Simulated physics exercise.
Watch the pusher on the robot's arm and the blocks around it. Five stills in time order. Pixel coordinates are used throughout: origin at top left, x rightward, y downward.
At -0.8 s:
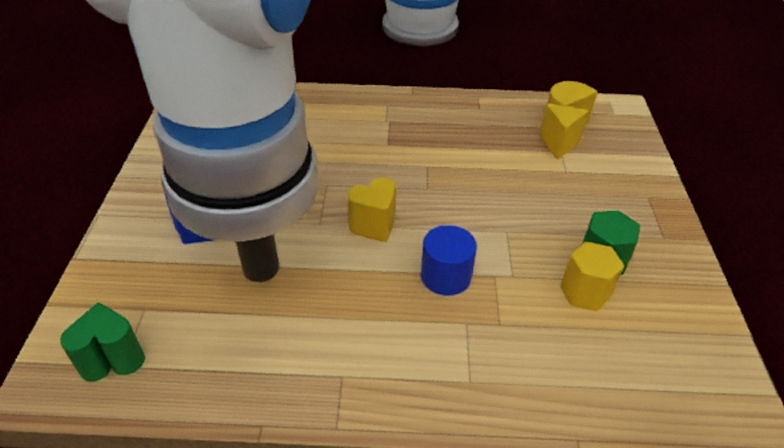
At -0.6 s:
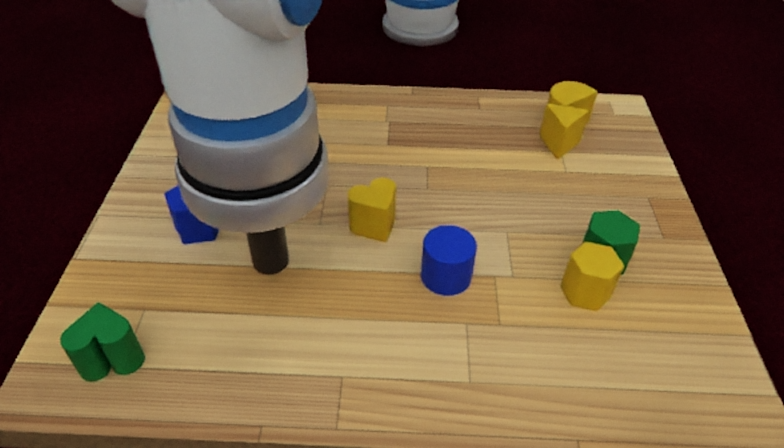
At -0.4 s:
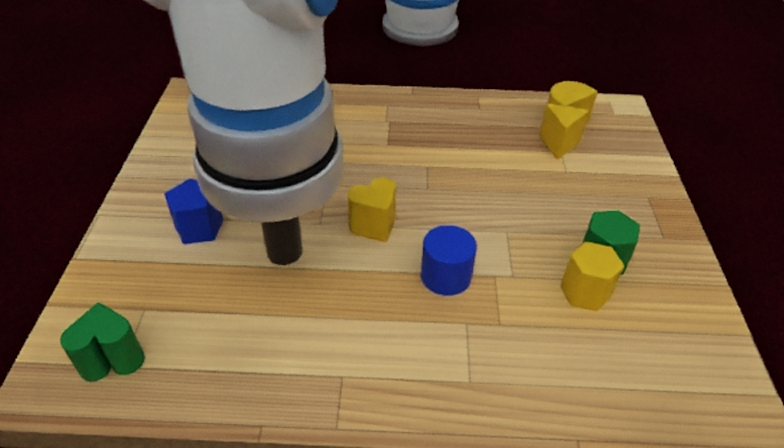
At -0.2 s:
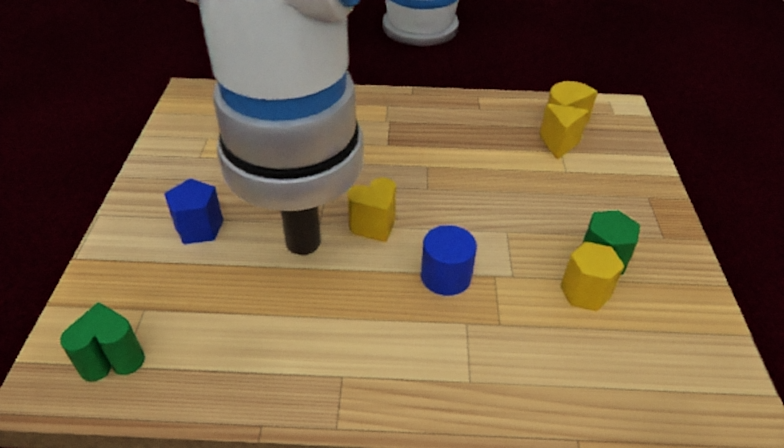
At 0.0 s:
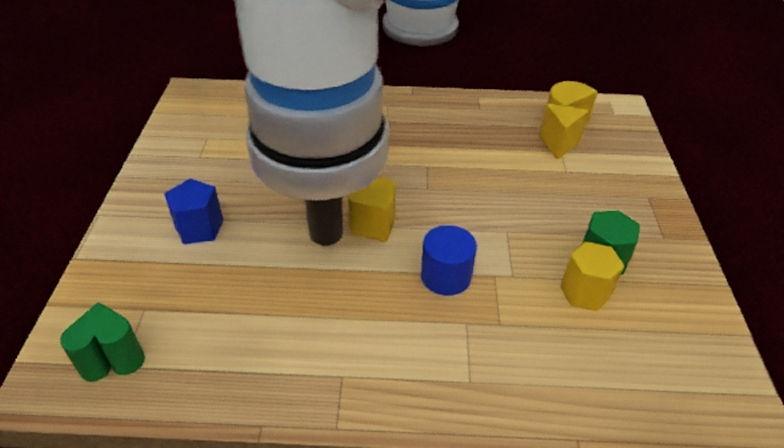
A pale wooden board against a dark red background is seen from above at an angle by a still camera. A white and grey robot arm with blue bands holds a black pusher at left, among a blue pentagonal block, yellow heart, blue cylinder and green heart, with yellow and green blocks at right. The arm glides slightly right and away, uncovering the blue pentagonal block and nearing the yellow heart, while every block stays still.
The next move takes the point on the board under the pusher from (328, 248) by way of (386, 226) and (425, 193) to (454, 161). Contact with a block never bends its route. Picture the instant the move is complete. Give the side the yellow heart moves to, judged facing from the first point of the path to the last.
Toward the right.
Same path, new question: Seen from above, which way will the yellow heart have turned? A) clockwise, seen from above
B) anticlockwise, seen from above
I'll go with A - clockwise, seen from above.
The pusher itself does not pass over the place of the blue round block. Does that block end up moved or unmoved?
The blue round block will stay where it stands.
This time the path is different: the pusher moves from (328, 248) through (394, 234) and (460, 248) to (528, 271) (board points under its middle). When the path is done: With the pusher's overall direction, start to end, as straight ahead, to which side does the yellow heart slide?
Displaced left.
The first path, step by step. One third of the way, pusher at (387, 211); yellow heart at (418, 177).
Two thirds of the way, pusher at (427, 179); yellow heart at (462, 158), turned 55° clockwise.
At the end, pusher at (455, 147); yellow heart at (478, 151), turned 110° clockwise; blue round block still.
